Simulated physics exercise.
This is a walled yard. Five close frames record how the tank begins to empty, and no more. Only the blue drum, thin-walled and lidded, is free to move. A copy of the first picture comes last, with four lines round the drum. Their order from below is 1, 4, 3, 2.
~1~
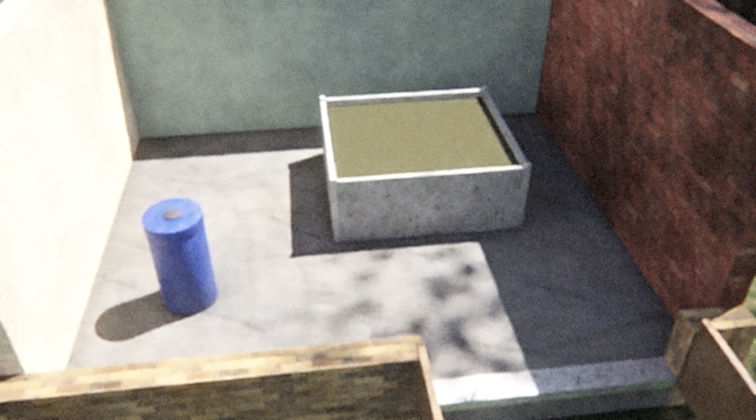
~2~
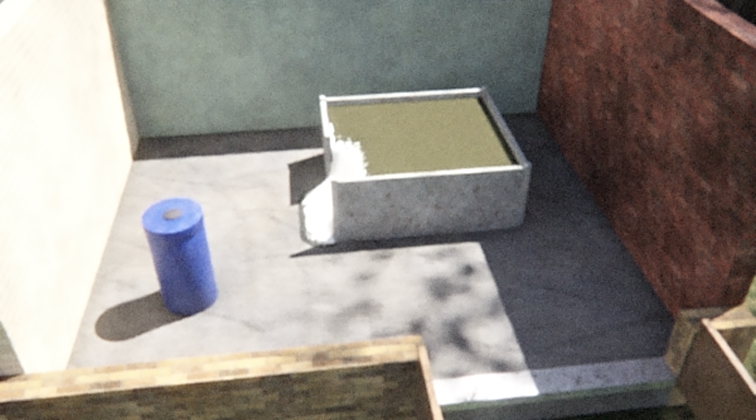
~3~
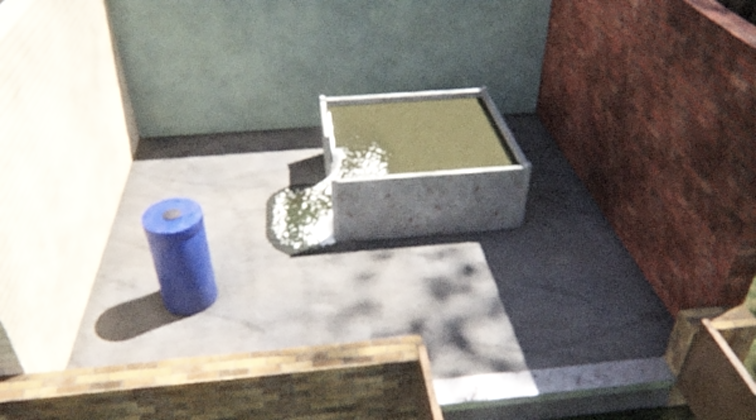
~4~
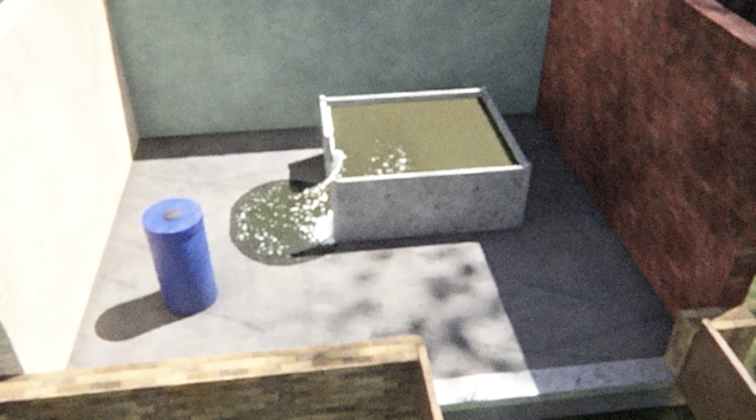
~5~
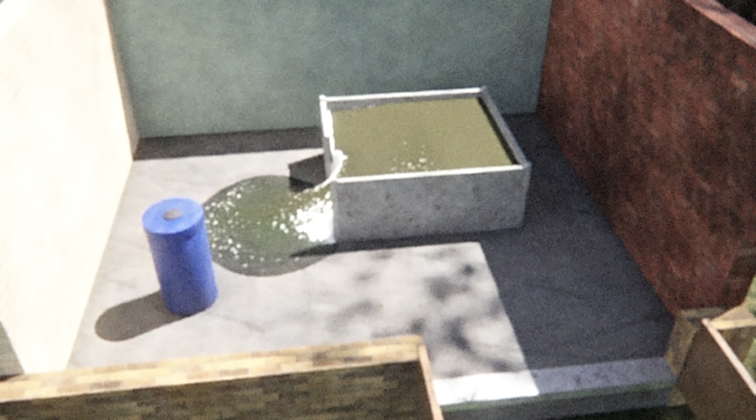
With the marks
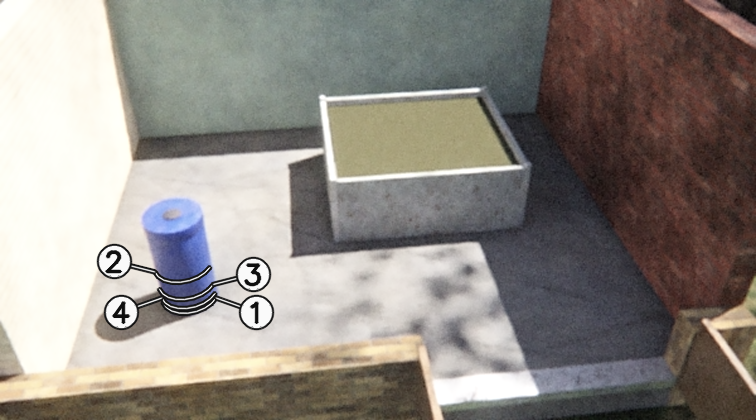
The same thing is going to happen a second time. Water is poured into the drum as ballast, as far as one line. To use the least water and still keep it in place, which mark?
It is 2.
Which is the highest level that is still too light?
3.
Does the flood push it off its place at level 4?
Yes.
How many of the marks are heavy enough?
One.
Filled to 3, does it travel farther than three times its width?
No.
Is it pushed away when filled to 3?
Yes, it does.
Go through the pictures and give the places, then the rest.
Lid of the blue drum at (172, 215); tank full, its middle at (417, 137); open gate at (552, 327), in the first picture.
In the second picture, 2 % of the ground under water, its edge towards the drum at (312, 231).
In the third picture, 4 % of the ground under water, its edge towards the drum at (275, 237).
In the fourth picture, 7 % of the ground under water, its edge towards the drum at (261, 253).
Lid of the blue drum at (172, 215); 10 % of the ground under water, its edge towards the drum at (229, 260), in the fifth picture.
In white, 1 at (187, 313); 2 at (180, 282); 3 at (184, 299); 4 at (186, 308); from the bottom up 1, 4, 3, 2.
With 1, it is pushed about 4 times its own width away.
With 2, it does not move.
With 3, it is pushed about its own width away.
With 4, it is pushed about 5 times its own width away.
